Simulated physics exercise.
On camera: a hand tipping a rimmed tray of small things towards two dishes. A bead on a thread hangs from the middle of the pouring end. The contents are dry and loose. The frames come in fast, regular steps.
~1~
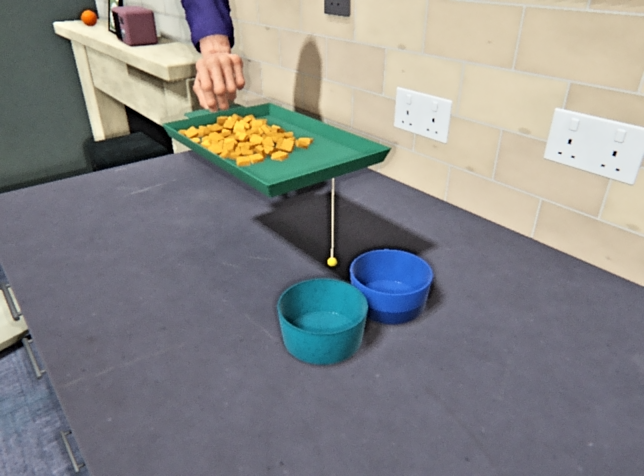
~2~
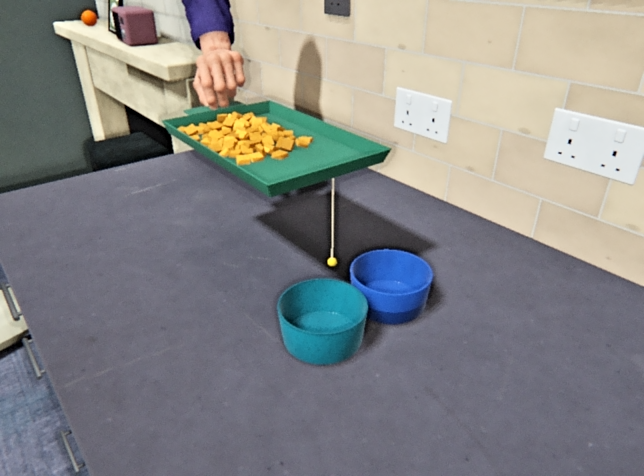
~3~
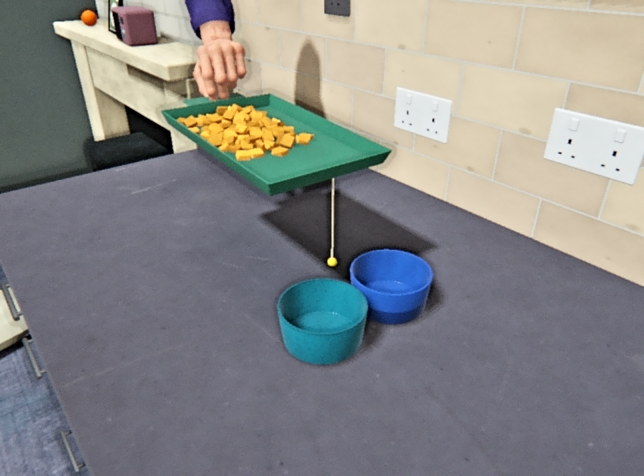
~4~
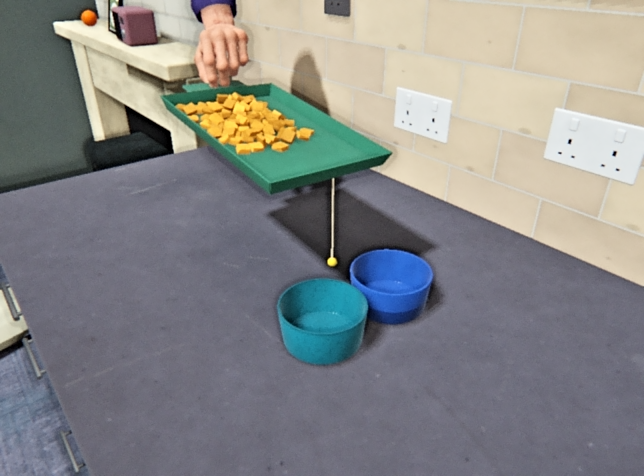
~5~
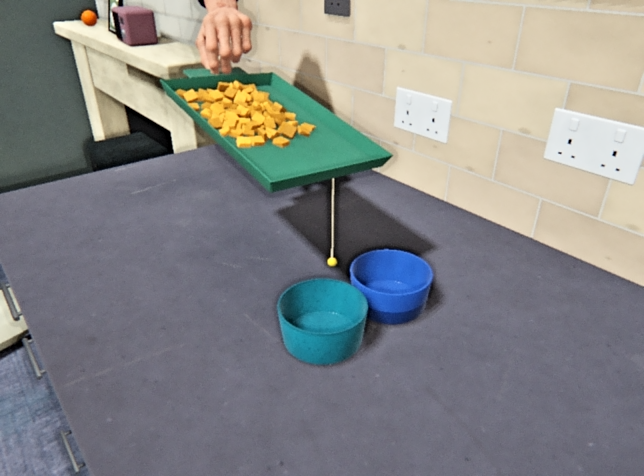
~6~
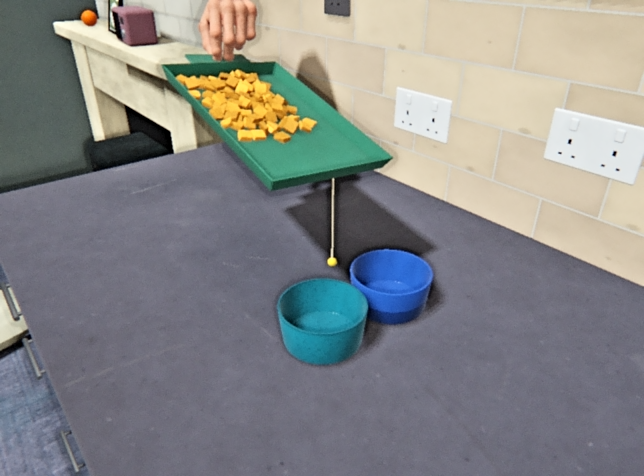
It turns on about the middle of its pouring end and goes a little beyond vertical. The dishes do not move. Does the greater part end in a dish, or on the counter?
Together they catch the larger part.
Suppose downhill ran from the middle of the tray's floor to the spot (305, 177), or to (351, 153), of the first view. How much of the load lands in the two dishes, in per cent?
In turn 70 and 40 in a hundred.
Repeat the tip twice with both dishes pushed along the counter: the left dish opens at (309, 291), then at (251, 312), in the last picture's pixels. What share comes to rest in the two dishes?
About 60 and 10 per cent.
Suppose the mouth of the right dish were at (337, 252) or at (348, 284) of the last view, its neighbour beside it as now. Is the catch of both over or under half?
At the first place the smaller part, at the second under half.
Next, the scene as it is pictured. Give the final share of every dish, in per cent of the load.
For the left dish some 10 %, for the right dish some 70 %.
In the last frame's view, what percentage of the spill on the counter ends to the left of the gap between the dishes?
About 0 per cent.
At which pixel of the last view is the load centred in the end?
Around (394, 295).
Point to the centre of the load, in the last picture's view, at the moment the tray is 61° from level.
Around (361, 152).
Soon, tray tipped steeply; most on the tray; a small part in the air.
A while on, tray tipped right over; a small part on the tray; a small part in the left dish; about two thirds in the right dish; about a quarter outside both; a small part in the air.
Towards the end, tray tipped past a quarter turn; a small part in the left dish; about two thirds in the right dish; about a quarter outside both.
Finally, tray tipped past a quarter turn; a small part in the left dish; about two thirds in the right dish; about a quarter outside both.
